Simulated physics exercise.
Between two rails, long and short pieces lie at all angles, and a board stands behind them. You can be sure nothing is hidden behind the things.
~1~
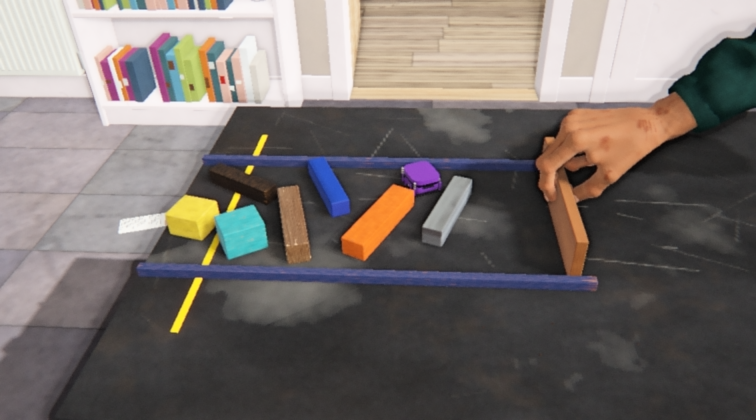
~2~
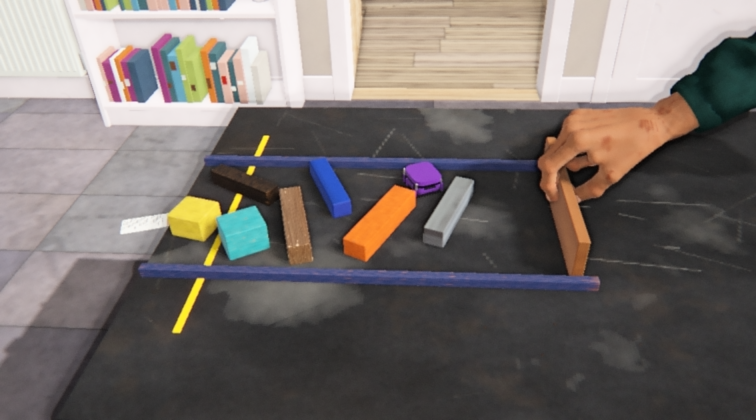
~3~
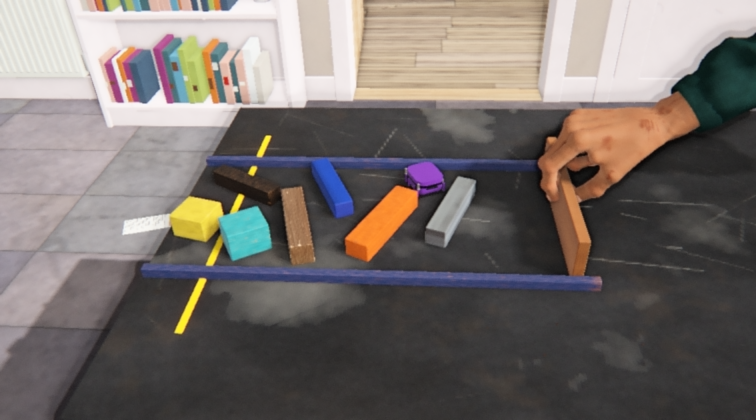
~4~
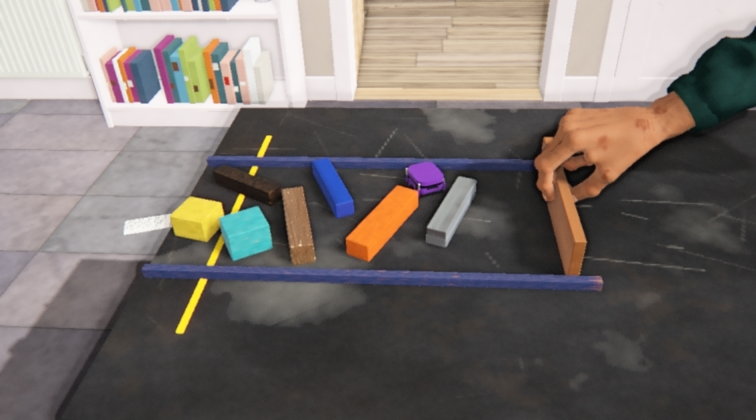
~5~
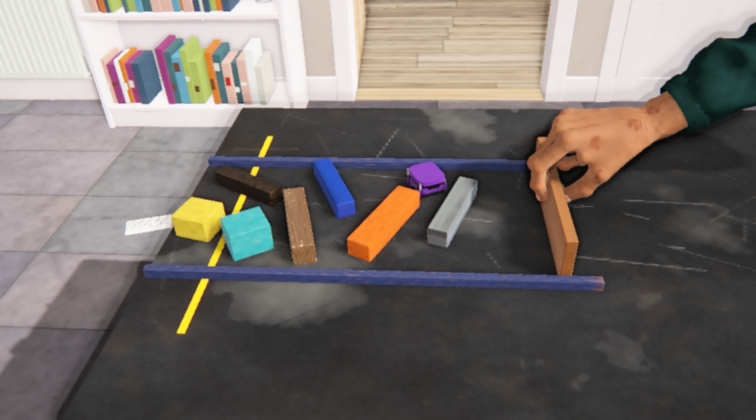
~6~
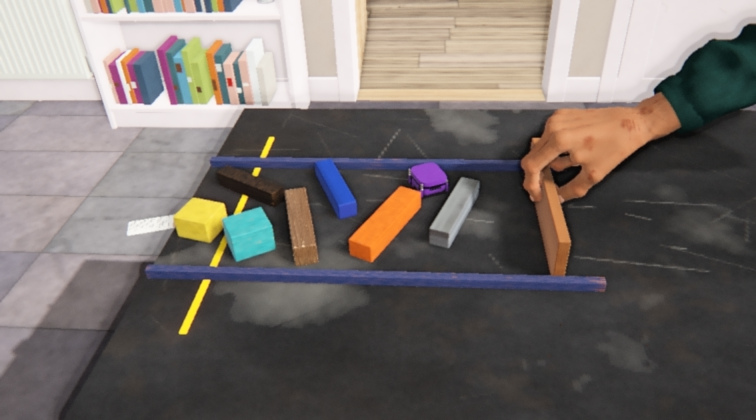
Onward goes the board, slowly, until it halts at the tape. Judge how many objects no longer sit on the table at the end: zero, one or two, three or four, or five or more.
After the push, three or four have dropped.
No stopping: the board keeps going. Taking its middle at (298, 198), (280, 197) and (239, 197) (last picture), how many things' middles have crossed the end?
Taking the places in turn, the counts are 0, 1 and 4.
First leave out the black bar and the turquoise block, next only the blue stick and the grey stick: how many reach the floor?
Try one: 2; try two: 2.
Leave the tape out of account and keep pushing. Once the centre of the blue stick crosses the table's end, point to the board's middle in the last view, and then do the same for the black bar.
Its middle is about (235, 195) and about (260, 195).
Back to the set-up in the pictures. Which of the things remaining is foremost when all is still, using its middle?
Going by centres, it is the blue stick.
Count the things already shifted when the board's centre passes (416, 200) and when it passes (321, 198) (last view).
First 3, then 8.
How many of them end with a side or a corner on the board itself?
2 of them.
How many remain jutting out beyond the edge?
My count gives 1.
Early on, none off yet; yellow block at rest near (201, 220); black bar at rest near (250, 186); turquoise block at rest near (249, 234).
A while later, none off yet; yellow block moving near (196, 219); black bar travelled a little near (239, 184); turquoise block travelled about its own width near (223, 236).
Finally, the number that fall off is three or four; lost, brown bar, turquoise block, black bar and yellow block.
